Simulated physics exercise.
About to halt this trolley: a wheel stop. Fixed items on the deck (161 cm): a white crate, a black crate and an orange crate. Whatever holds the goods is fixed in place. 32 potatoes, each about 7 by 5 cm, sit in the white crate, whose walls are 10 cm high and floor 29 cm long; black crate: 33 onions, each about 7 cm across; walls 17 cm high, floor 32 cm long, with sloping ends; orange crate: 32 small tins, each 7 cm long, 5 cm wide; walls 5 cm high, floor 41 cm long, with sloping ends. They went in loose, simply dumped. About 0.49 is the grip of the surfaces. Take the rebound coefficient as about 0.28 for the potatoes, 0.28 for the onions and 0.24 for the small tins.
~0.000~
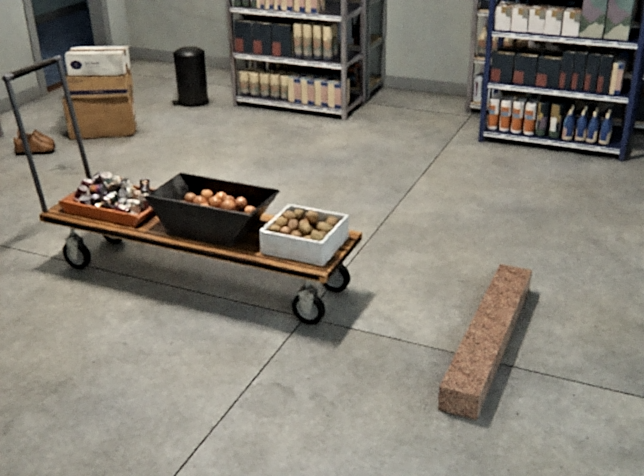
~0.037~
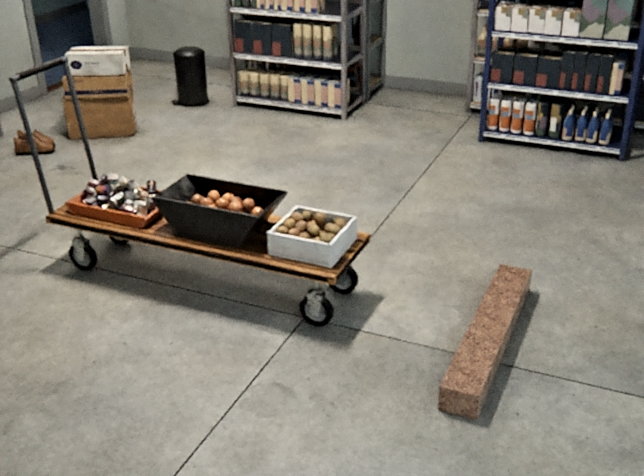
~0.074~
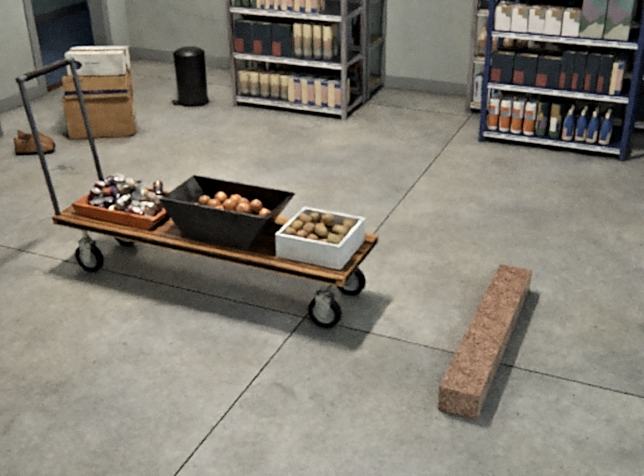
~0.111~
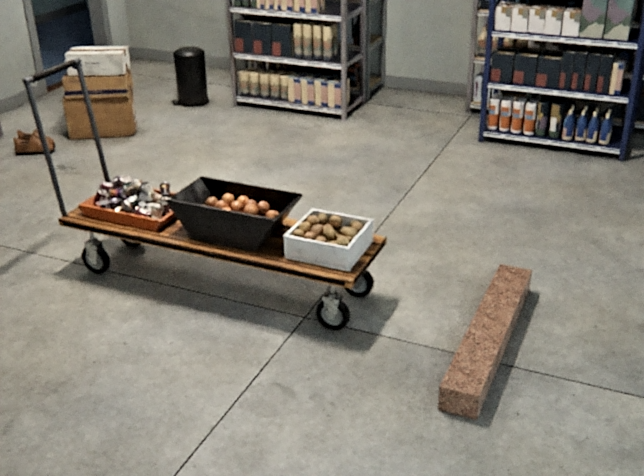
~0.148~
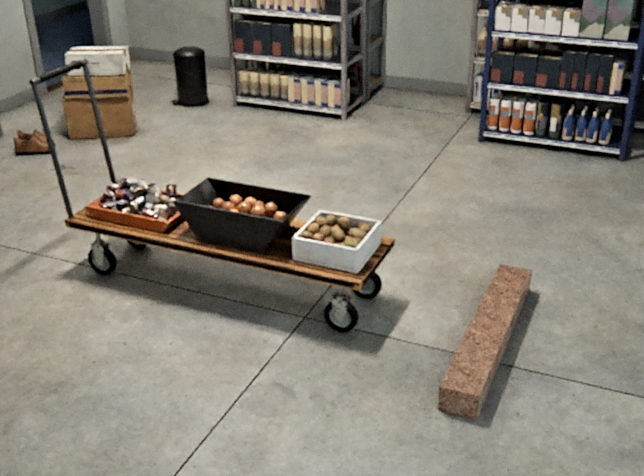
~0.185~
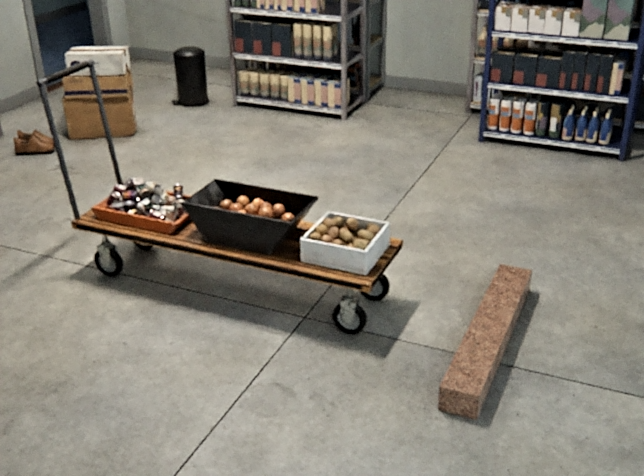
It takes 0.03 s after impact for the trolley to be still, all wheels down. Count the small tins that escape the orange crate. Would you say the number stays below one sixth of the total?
Yes, it stays below one sixth.
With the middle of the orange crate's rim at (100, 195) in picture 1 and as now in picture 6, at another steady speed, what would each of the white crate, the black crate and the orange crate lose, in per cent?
White crate 0 %, black crate 0 %, orange crate 20 %.
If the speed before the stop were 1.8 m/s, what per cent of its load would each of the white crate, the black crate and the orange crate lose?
White crate 0 %, black crate 0 %, orange crate 30 %.
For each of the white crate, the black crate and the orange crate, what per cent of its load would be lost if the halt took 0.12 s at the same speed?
Then white crate 0, black crate 0, orange crate 0 per cent.
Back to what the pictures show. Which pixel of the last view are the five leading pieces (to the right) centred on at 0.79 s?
Centre approx. at (466, 264) px.
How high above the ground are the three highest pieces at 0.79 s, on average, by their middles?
46 cm.
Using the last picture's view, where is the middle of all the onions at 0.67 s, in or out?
I'd say near (346, 234).
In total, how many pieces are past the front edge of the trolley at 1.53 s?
Roughly 0 pieces.
After 0.57 s, the wheels strike.
After 0.67 s, 0 of 32 out of the white crate, 0 of 33 out of the black crate and 0 of 32 out of the orange crate.
After 0.79 s, 0 of 32 out of the white crate, 0 of 33 out of the black crate and 0 of 32 out of the orange crate.
After 1.02 s, 0 of 32 out of the white crate, 0 of 33 out of the black crate and 0 of 32 out of the orange crate.
When it is over (at 1.53 s), 0 of 32 out of the white crate, 0 of 33 out of the black crate and 1 of 32 out of the orange crate. Asked share, 1 of 32, 3 per cent.
